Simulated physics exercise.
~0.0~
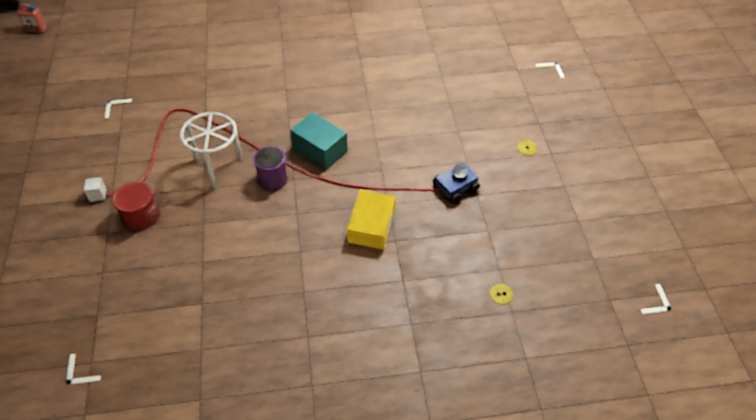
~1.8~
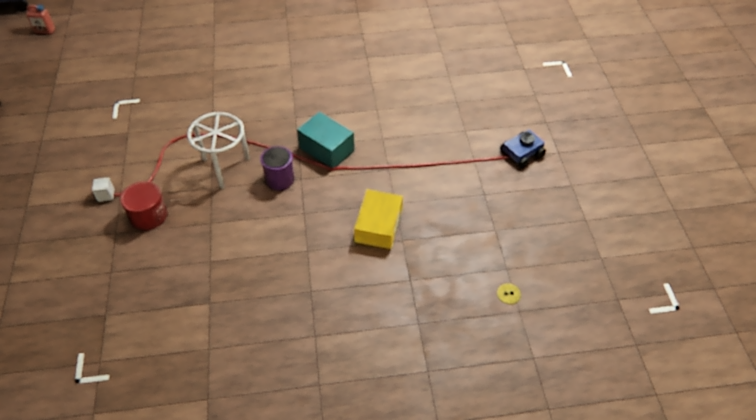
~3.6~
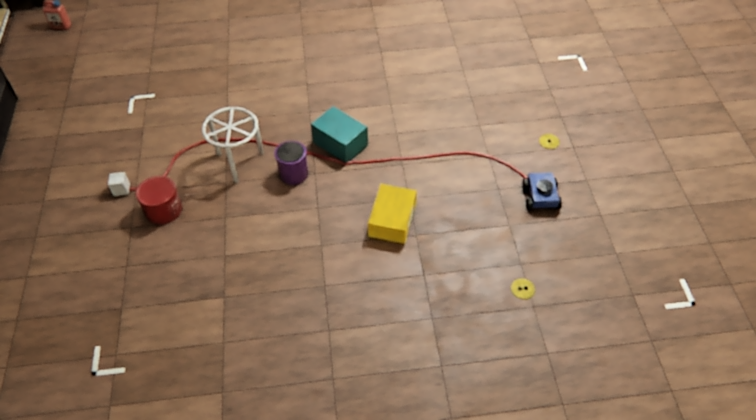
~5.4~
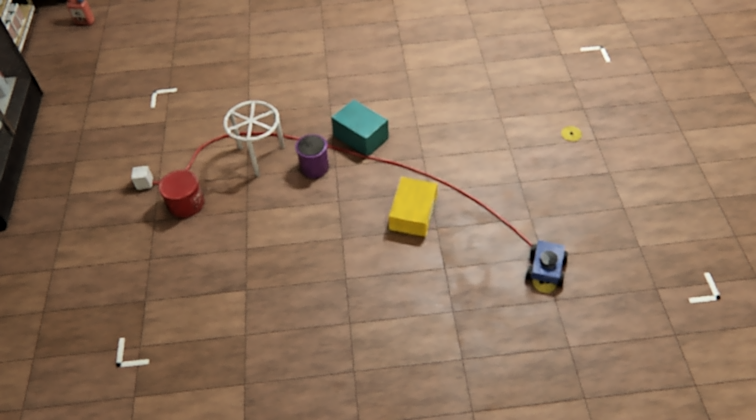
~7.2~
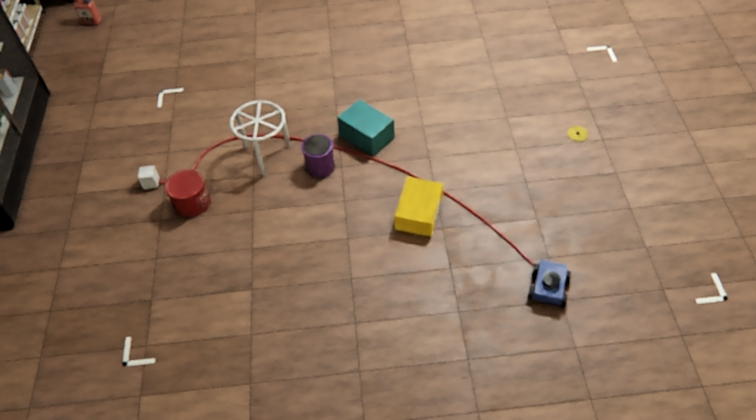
Tiled shop floor, small blue cart towing a red lead past pot, stool and boxes to two yellow marks, nothing else shifting.
